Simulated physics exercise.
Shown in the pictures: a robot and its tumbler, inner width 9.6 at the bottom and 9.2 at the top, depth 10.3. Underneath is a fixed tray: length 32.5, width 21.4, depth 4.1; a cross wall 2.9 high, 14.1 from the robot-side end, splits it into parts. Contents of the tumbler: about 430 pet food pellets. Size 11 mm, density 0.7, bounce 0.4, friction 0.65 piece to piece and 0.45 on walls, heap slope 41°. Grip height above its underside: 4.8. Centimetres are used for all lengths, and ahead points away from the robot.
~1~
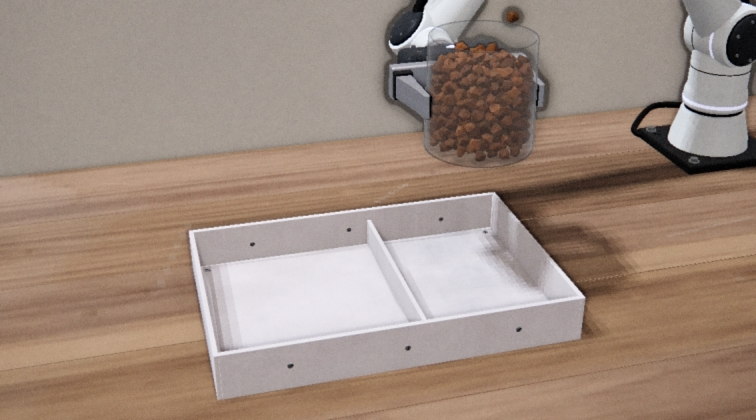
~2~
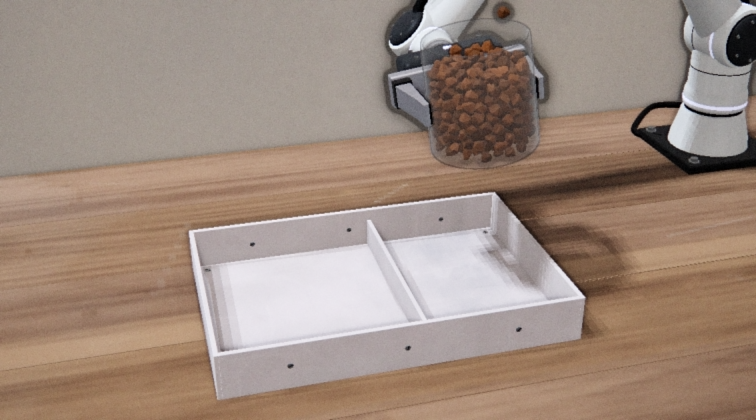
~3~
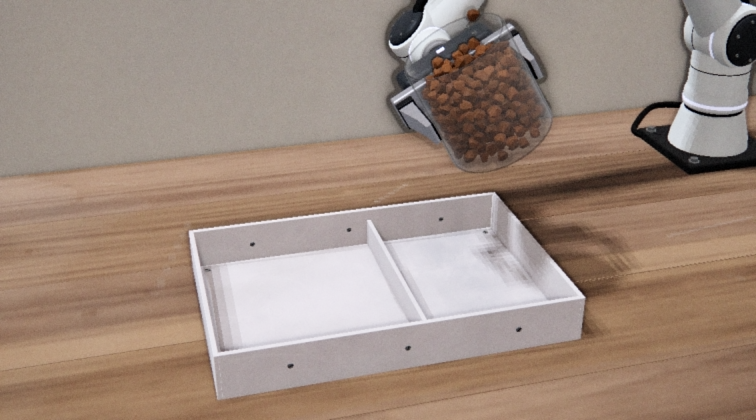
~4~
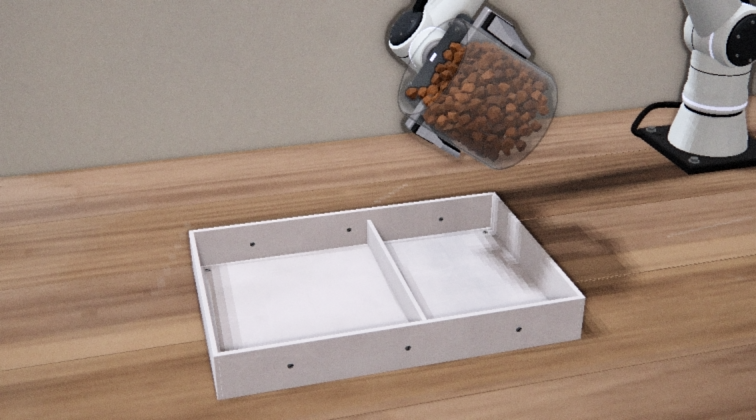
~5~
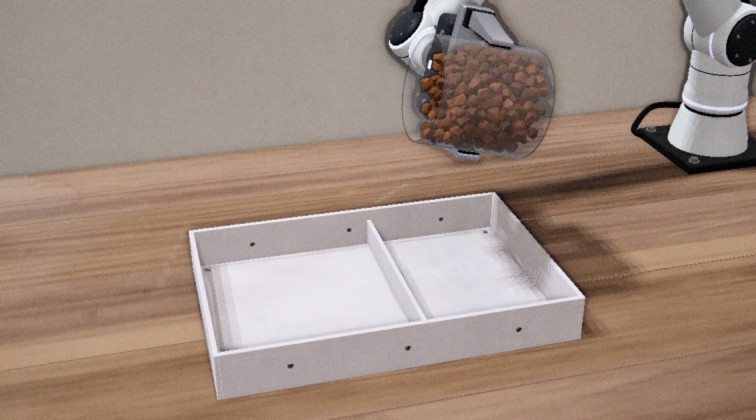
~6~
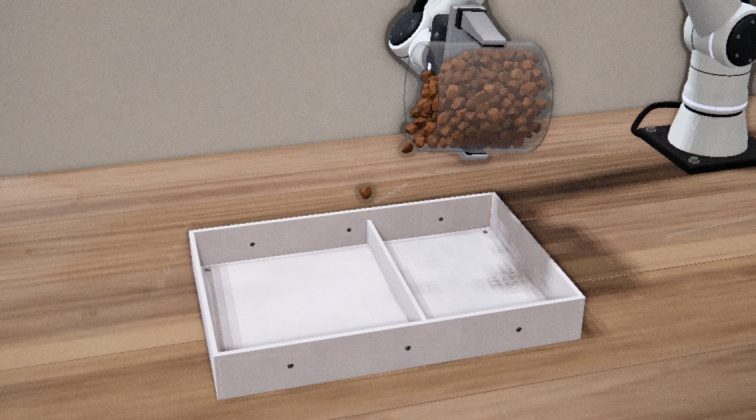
Above a wooden table, a robot arm tilts a clear tumbler until one brown pellet drops.
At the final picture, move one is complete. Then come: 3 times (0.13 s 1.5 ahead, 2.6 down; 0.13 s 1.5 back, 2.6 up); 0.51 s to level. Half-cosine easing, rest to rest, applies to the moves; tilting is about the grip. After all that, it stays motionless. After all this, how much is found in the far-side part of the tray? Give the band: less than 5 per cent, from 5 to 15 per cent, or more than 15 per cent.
The band is from 5 to 15 per cent.
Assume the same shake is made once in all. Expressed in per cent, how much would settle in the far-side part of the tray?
Result: Approximately 5 per cent.
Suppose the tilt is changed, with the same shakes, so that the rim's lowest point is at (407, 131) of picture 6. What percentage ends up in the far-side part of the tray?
Somewhere around 5 %.
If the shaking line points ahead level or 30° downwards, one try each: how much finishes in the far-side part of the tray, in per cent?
It comes to around 35 per cent on the first try and around 20 per cent on the second.
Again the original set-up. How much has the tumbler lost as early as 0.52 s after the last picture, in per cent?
Share gone by then: Close to 10 %.
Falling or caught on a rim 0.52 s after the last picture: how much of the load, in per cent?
My guess is some 1 in a hundred.
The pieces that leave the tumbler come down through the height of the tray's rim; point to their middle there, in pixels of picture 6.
I'd say somewhere around (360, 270).
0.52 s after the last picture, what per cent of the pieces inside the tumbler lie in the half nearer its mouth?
Near 35 in a hundred.
Then, 0.52 s on, tilted 84° forward, highest piece 24 above the table; 399 in the tumbler, 27 in the far-side part, 1 in the robot-side part, 5 in flight or on a rim.
Then, 1.03 s on, tilted 43° forward, highest piece 23 above the table; 391 in the tumbler, 38 in the far-side part, 3 in the robot-side part.
Then, 1.49 s on, level, highest piece 25 above the table; 391 in the tumbler, 38 in the far-side part, 3 in the robot-side part.
Then, 2.54 s on, level, highest piece 25 above the table; 391 in the tumbler, 38 in the far-side part, 3 in the robot-side part.
In the end, 391 in the tumbler, 38 in the far-side part, 3 in the robot-side part. That is 9 % in the far-side part of the tray.
